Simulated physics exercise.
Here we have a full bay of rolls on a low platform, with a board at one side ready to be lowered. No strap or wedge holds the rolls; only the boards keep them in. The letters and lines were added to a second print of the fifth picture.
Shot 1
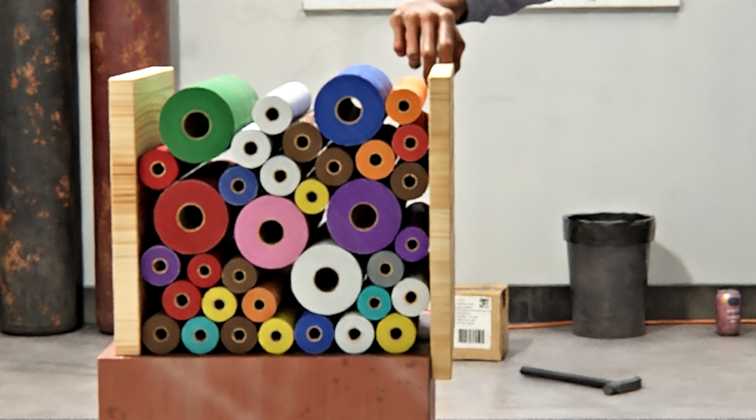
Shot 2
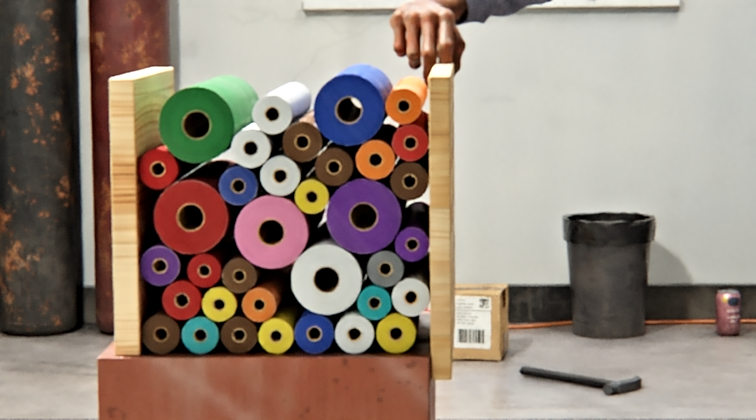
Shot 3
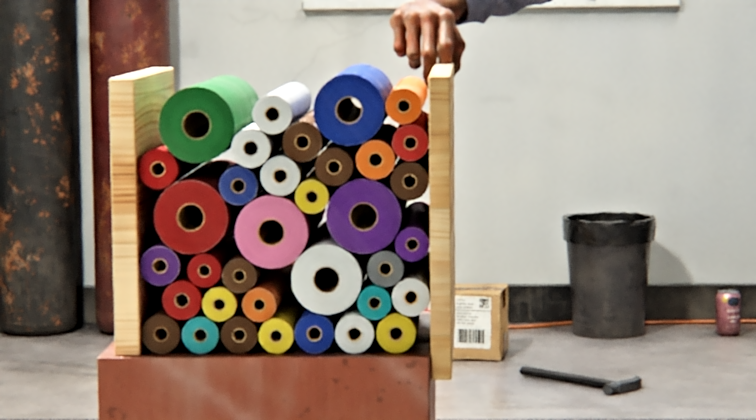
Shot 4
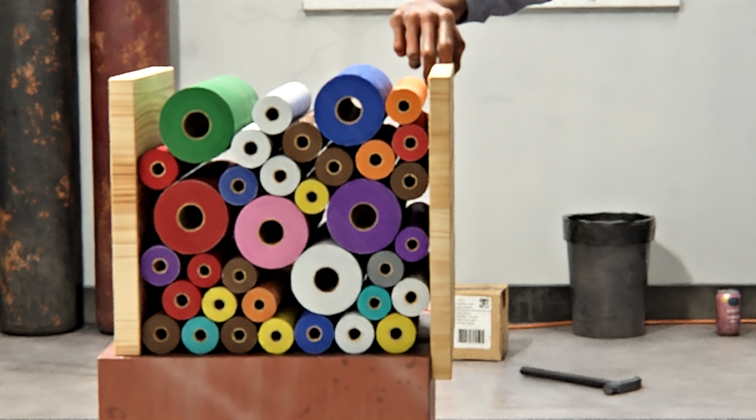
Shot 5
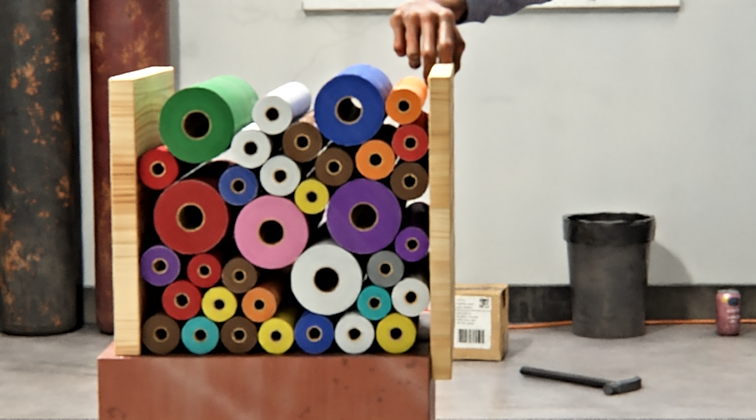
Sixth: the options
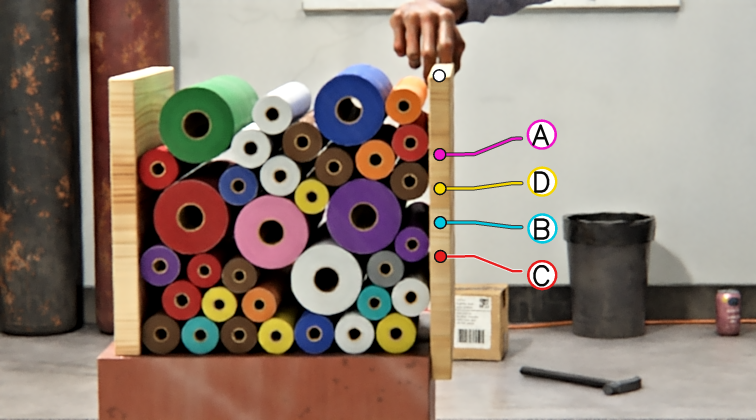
In this clip, colourful rolls of different sizes sit stacked between two upright wooden boards on a low platform, while a hand rests on top of the right board. Nothing visibly moves.
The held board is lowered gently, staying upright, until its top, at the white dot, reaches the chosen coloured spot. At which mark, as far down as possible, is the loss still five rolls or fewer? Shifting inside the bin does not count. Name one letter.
The last mark within the limit is B.
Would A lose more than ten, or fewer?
It loses fewer than ten.
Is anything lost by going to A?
At A: No.
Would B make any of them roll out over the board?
Yes.
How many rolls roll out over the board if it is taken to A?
At A the number is none.
On the marked copy, A at (440, 154); B at (440, 222); C at (440, 256); D at (440, 188); the white dot at (439, 75).
Taking B. A third of the way, top of the board (430, 149).
Two thirds of the way, top of the board (430, 221).
When it is over, top of the board (430, 221), four out over the board.
As for the rest, A none out over the board; C more than five out over the board; D one out over the board.
